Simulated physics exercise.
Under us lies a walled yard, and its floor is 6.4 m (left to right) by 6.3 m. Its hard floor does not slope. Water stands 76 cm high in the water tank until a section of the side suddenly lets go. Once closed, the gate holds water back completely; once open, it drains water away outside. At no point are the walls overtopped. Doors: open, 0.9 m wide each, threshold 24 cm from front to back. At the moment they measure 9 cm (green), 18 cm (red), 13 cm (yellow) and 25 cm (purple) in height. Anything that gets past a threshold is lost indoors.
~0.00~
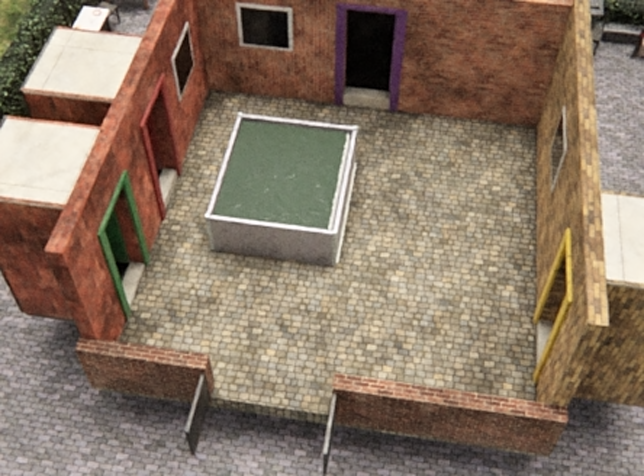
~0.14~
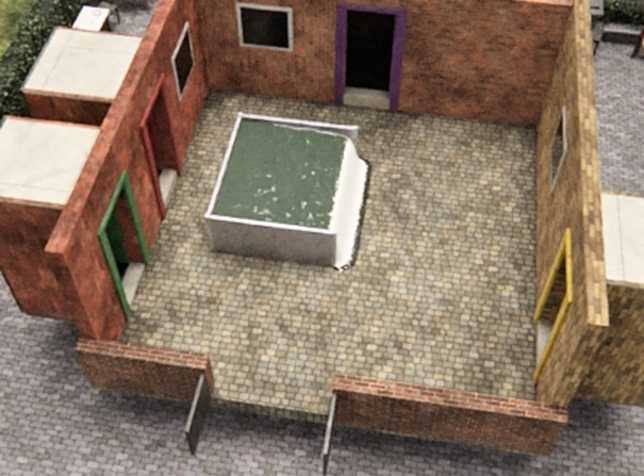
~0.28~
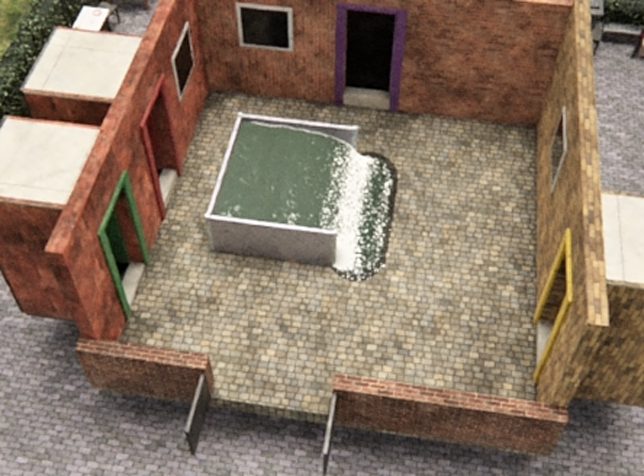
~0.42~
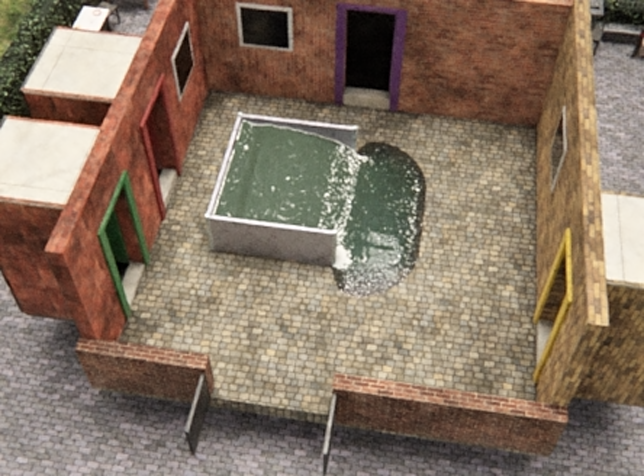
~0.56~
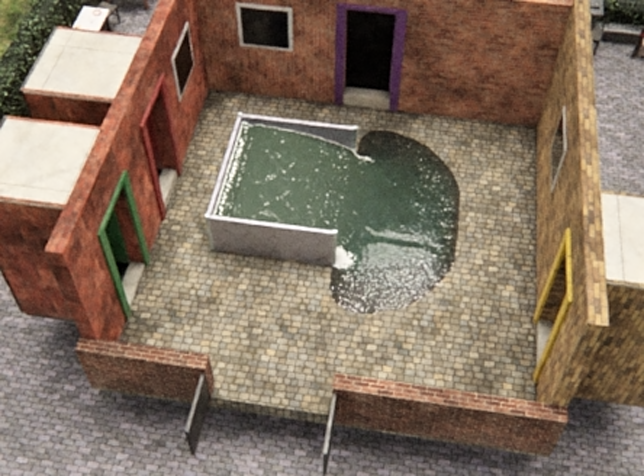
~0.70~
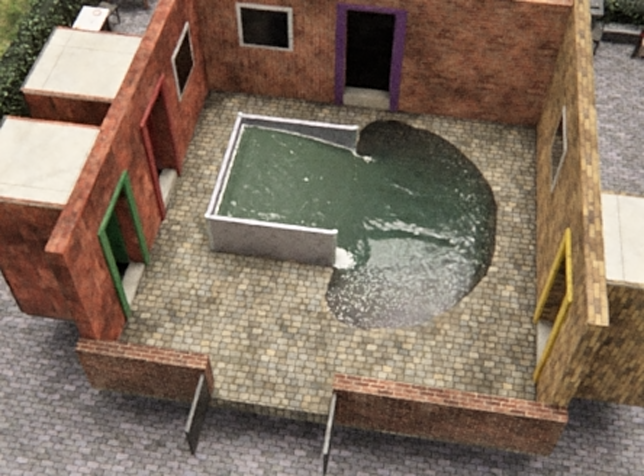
The clip opens on a walled brick yard with a raised tank of still green water standing on its cobbled floor. The tank's right side gives way and water pours out in a white, foamy rush, then spreads rightward across the cobbles in a widening, rounded pool, with dry paving still showing before the yellow door.
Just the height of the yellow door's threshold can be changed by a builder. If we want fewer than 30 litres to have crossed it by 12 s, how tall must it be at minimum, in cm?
It needs to be roughly 16 cm tall.
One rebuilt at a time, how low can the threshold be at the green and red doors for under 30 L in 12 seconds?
Close to 10.5 cm (green) and close to 11.0 cm (red).
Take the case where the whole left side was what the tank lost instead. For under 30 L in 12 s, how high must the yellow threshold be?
Some 8.0 cm.
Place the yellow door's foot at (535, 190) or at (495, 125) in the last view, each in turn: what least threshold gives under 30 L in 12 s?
About 29 cm, then about 28 cm.
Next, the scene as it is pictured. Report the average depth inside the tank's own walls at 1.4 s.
Average depth: Approx. 36 cm.
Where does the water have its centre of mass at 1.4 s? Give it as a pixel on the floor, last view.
Centre of the water: Approx. (361, 214) px.
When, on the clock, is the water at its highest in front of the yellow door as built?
It peaks at about 2.2 s.
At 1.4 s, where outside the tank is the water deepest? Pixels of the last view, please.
Check close to (532, 235).
After 1.4 s water covers 45 % of the floor, deepest (44 cm) near (532, 235); 12 cm at the yellow door, 0 litres in over its 13 cm threshold.
After 3.0 s water covers 50 % of the floor, deepest (39 cm) near (531, 429); 18 cm at the yellow door, 34 litres in over its 13 cm threshold.
After 12.0 s water covers 100 % of the floor, deepest (13 cm) near (191, 140); 5 cm at the yellow door, 63 litres in over its 13 cm threshold.
At the yellow door as built, the water arrived by 1.3 s and peaked near 23 cm at 2.2 s.
Run again over the same 12 s with other heights there, 47 litres in over 14.5 cm, 11 litres over 19.5 cm. The limit of 30 litres is kept from about 16 cm up.
